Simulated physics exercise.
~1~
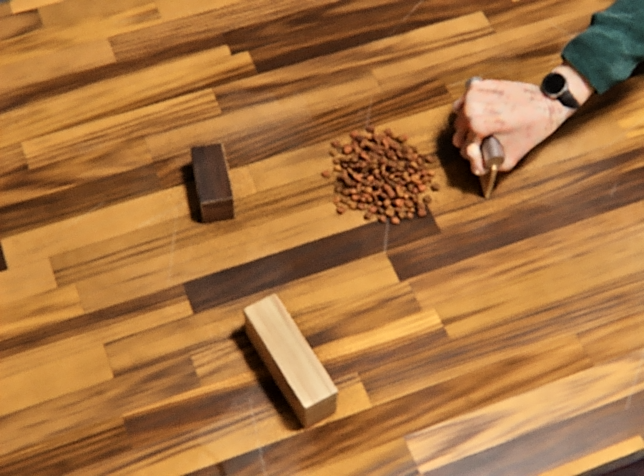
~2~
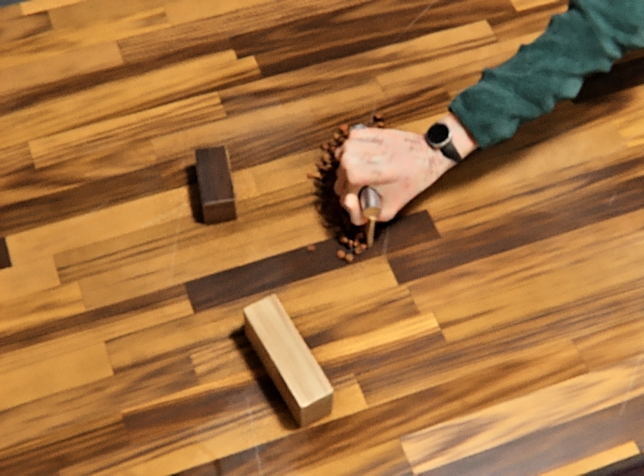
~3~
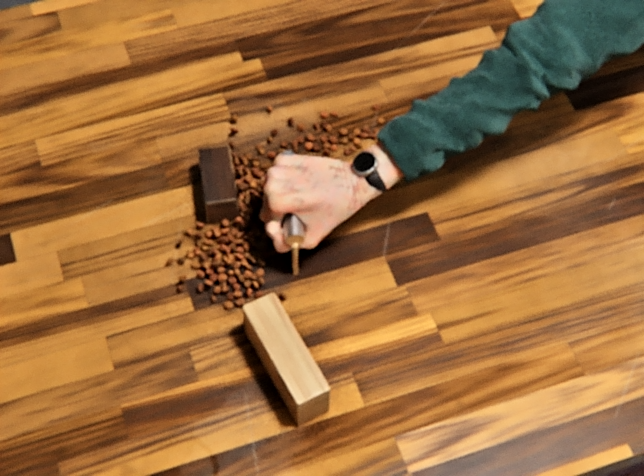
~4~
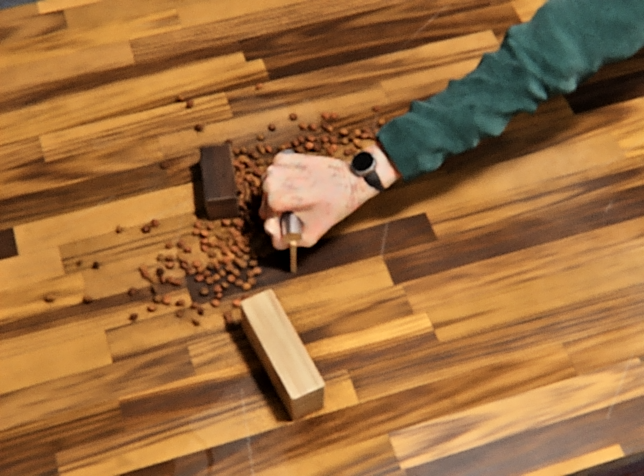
On a wooden surface, a hand scrapes brown bits left, scattering them around two blocks.
